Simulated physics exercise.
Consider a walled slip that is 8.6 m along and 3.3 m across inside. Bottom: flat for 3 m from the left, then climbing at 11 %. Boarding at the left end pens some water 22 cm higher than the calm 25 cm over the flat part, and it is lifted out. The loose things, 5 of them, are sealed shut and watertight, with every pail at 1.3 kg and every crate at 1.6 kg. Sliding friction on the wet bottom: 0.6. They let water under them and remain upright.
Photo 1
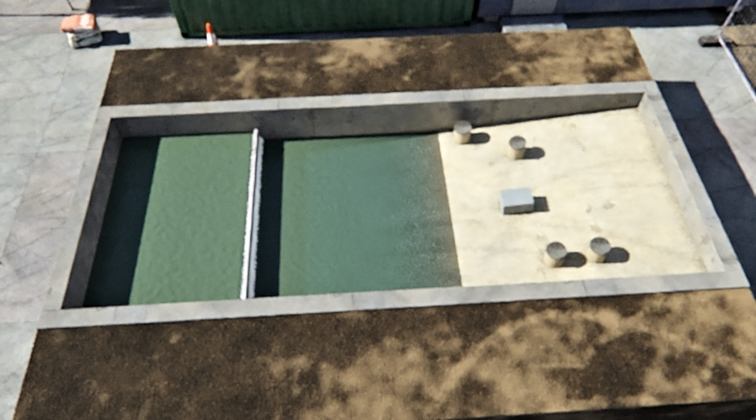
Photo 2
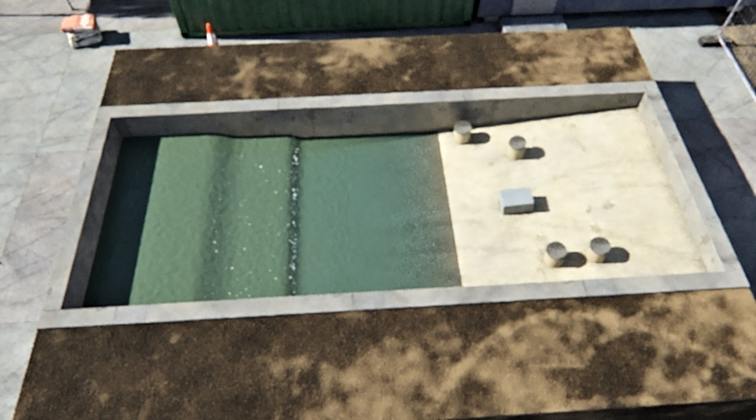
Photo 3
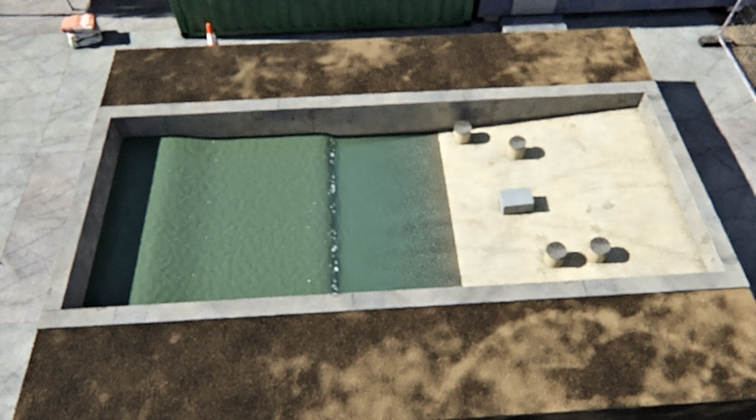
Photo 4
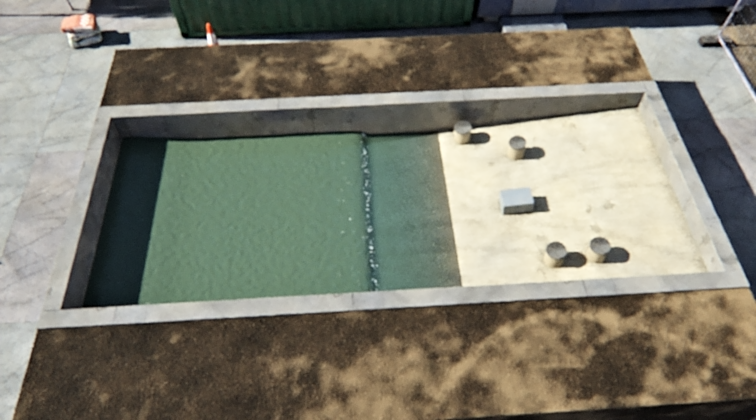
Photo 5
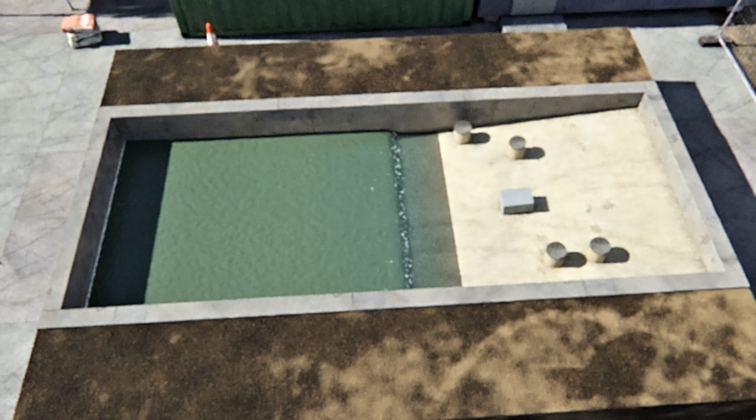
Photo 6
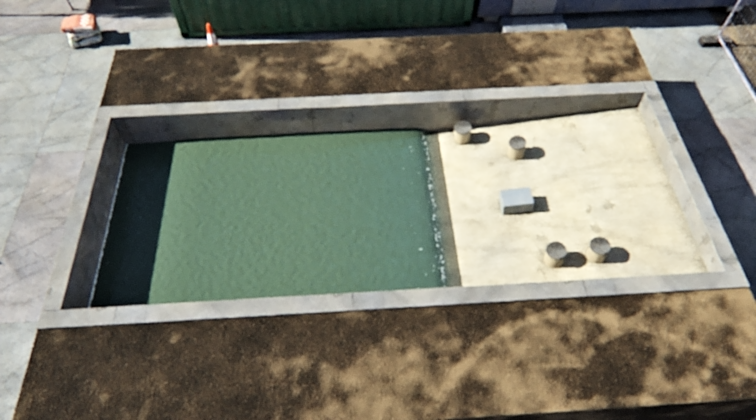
A long concrete-walled tank set between two strips of brown ground is seen from above, with a green container behind it. Green water fills the left part, divided by a pale upright board, while four grey cylinders and a grey block sit on the cream slope at right. The board disappears and a low, foam-flecked wave rolls rightward to the slope's edge, while the objects and camera stay still.
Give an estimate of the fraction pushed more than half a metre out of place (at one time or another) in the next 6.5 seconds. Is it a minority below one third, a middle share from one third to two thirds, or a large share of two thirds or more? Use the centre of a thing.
The tally is two thirds or greater.
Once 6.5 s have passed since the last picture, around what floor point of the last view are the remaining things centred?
It sits at about (381, 216).
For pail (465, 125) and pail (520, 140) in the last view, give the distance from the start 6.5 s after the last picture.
80 cm, 200 cm.
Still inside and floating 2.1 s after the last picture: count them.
Of them, 4.
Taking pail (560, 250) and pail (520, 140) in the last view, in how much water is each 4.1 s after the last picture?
First roughly 6 cm, second roughly 4 cm.
Then, 0.6 s after the last picture 0 of 5 are over 50 cm from their spots; 0 afloat.
Then, 2.1 s after the last picture 3 of 5 are over 50 cm from their spots; 4 afloat.
Then, 4.1 s after the last picture 2 of 5 are over 50 cm from their spots; 5 afloat.
Then, 6.5 s after the last picture 5 of 5 are over 50 cm from their spots, and 5 have been at some point; 4 afloat.
